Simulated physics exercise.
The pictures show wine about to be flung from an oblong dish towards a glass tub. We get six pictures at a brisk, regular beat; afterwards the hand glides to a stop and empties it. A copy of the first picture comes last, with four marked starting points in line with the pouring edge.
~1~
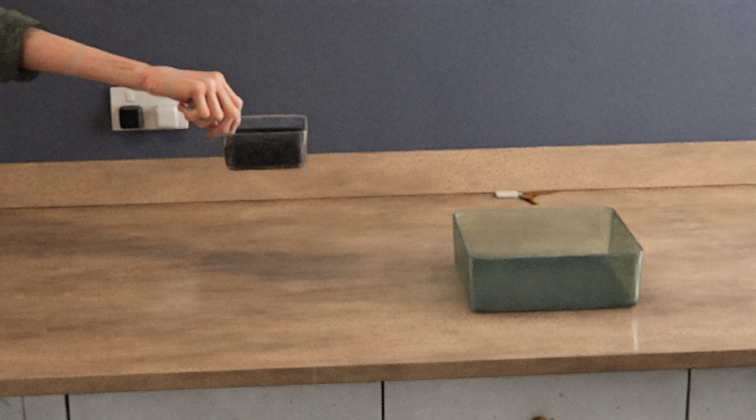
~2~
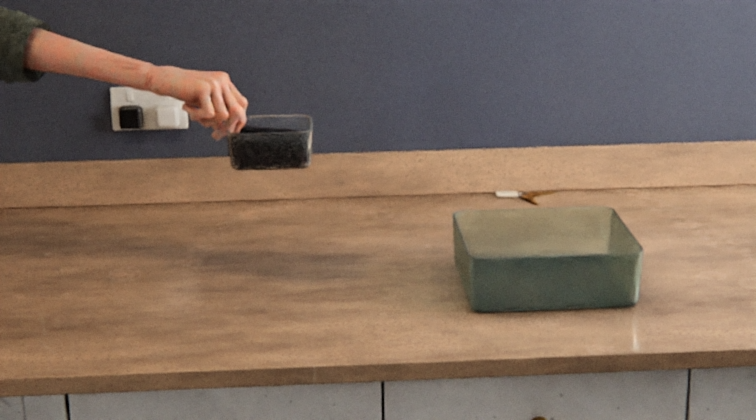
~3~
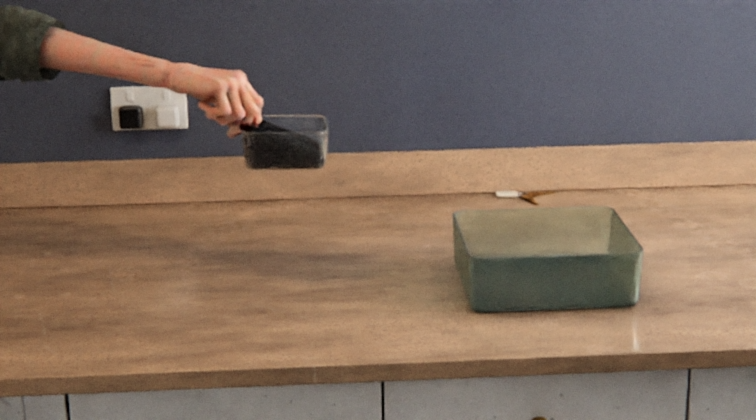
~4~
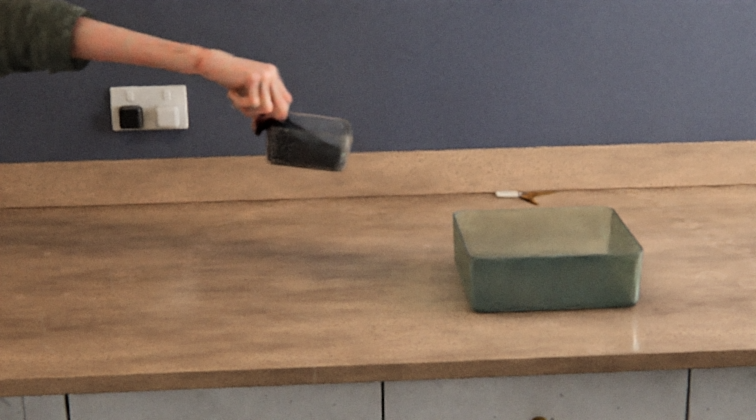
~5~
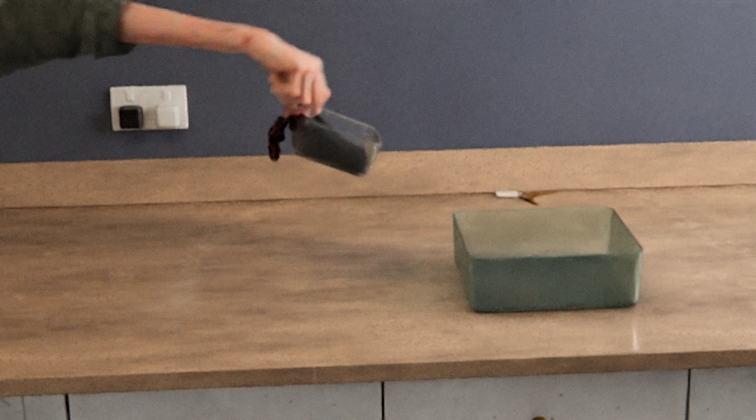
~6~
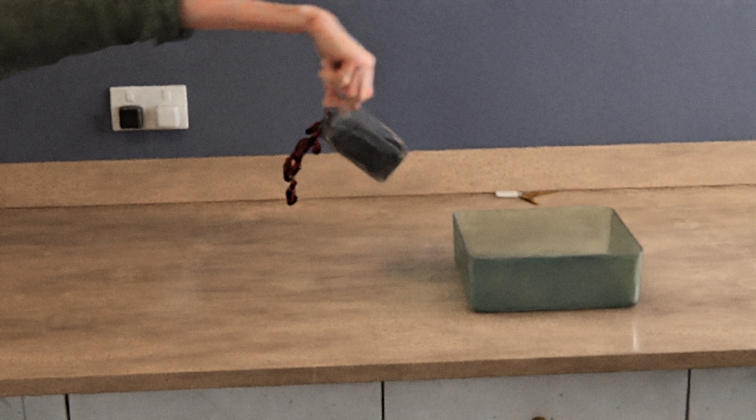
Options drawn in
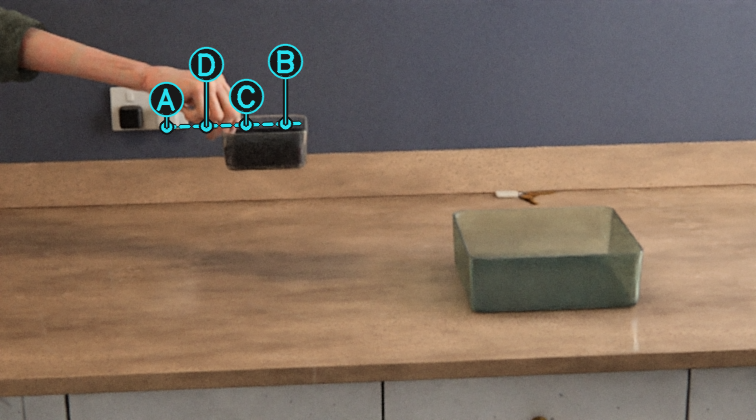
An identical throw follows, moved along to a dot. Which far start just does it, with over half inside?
C is the one.
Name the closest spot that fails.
D.
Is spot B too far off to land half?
No, that is safe.
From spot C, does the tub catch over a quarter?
Yes, clearly.
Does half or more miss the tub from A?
Yes.
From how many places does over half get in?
Two of them.
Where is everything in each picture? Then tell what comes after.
Upright, lip at (305, 123); tub from (470, 310) to (638, 304); nothing has left yet, in the first frame.
Upright, lip at (310, 123); nothing has left yet, in the second frame.
Upright, lip at (325, 123); wine is over the rim, down to (248, 124), in the third frame.
Tipped about 9°, lip at (349, 128); wine is over the rim, down to (257, 130), in the fourth frame.
Tipped about 22°, lip at (378, 136); wine is over the rim, down to (275, 156), in the fifth frame.
Tipped about 39°, lip at (405, 148); wine is over the rim, down to (292, 201), in the sixth frame.
On the marked copy, A at (166, 127); B at (285, 123); C at (246, 124); D at (206, 126).
For spot A, about 0 % lands in the tub, 97 % falls short and 3 % goes beside or beyond.
For spot B, about 65 % lands in the tub, 18 % falls short and 17 % goes beside or beyond.
For spot C, about 64 % lands in the tub, 24 % falls short and 12 % goes beside or beyond.
For spot D, about 35 % lands in the tub, 56 % falls short and 10 % goes beside or beyond.
